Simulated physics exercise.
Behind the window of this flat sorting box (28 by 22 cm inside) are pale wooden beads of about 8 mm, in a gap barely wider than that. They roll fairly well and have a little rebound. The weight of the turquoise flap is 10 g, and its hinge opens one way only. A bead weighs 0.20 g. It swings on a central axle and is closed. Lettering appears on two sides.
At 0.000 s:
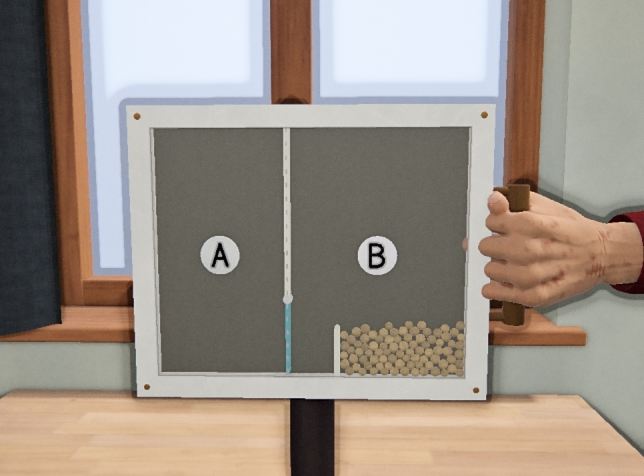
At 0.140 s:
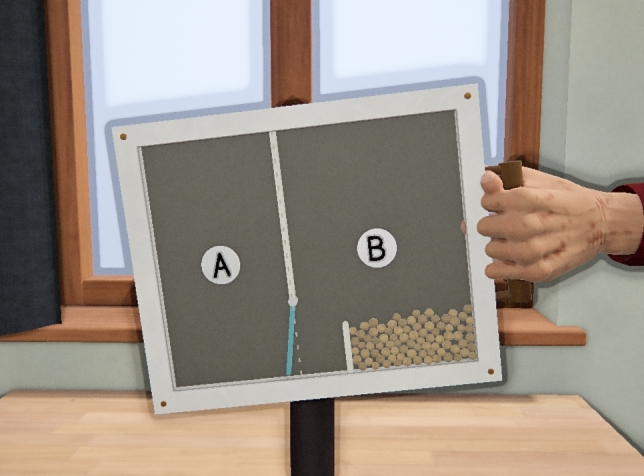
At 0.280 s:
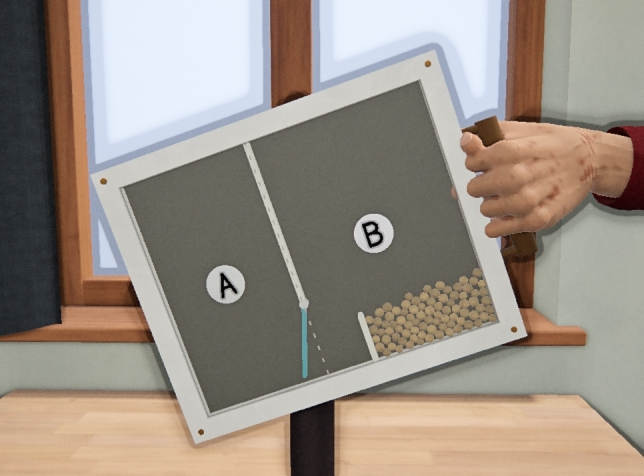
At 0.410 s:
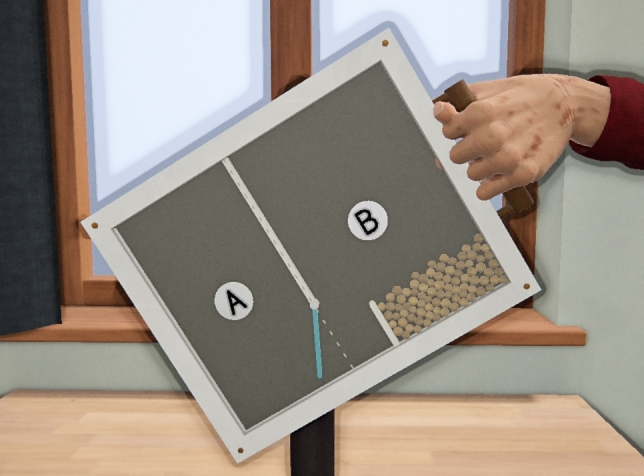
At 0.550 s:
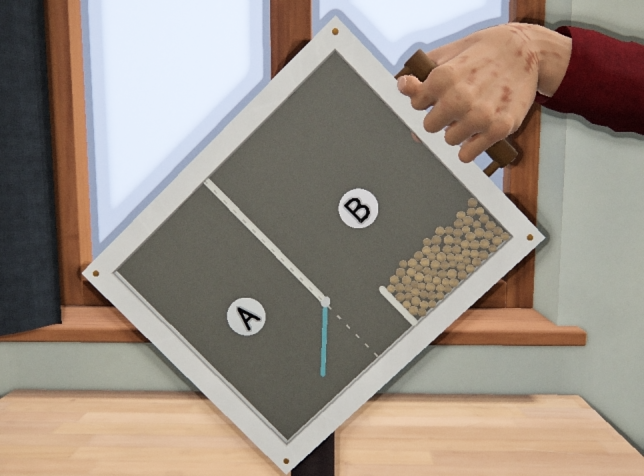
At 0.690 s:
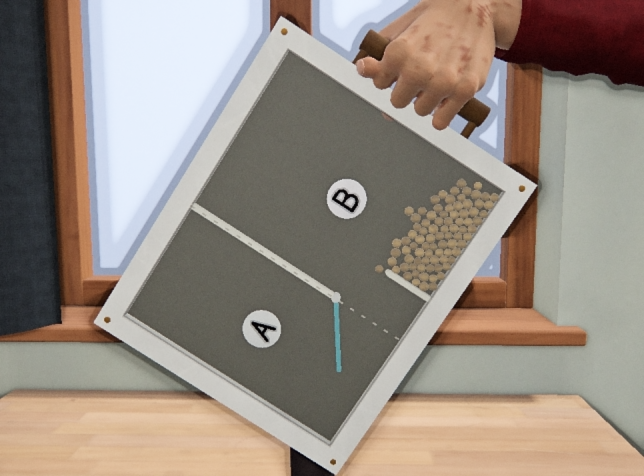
We see a hand on the right steadily turn a flat framed box marked A and B anticlockwise, well past a diagonal, while the turquoise flap hangs near vertical and pale beads stay heaped beside a short wall in B.
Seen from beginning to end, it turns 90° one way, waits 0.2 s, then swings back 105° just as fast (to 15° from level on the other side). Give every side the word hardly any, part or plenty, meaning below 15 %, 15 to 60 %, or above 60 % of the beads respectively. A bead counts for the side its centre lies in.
A: Plenty. B: Part.
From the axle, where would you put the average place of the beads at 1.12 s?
Position estimate: Right 7 cm, above 1 cm.
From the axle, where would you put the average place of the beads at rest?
It lies close to 6 centimetres left and 9 centimetres below.
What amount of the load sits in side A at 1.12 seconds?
That comes to some 20 percent of the load.
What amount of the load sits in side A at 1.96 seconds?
Close to 70 % of the load.
After 1.12 s, it stands 90° anticlockwise; the beads' middle is 7 cm right of and 1 cm above the centre; A 20 %, B 80 %; turquoise flap open 55°.
After 1.96 s, it stands 37° anticlockwise; the beads' middle is in line with and 11 cm below the centre; A 70 %, B 30 %; turquoise flap open 43°.
After 2.60 s, it stands 15° clockwise; the beads' middle is 8 cm left of and 8 cm below the centre; A 70 %, B 30 %; turquoise flap open 31°.
Settled by 3.4 s, it stands 15° clockwise; A 65 %, B 35 %; turquoise flap open 19°.
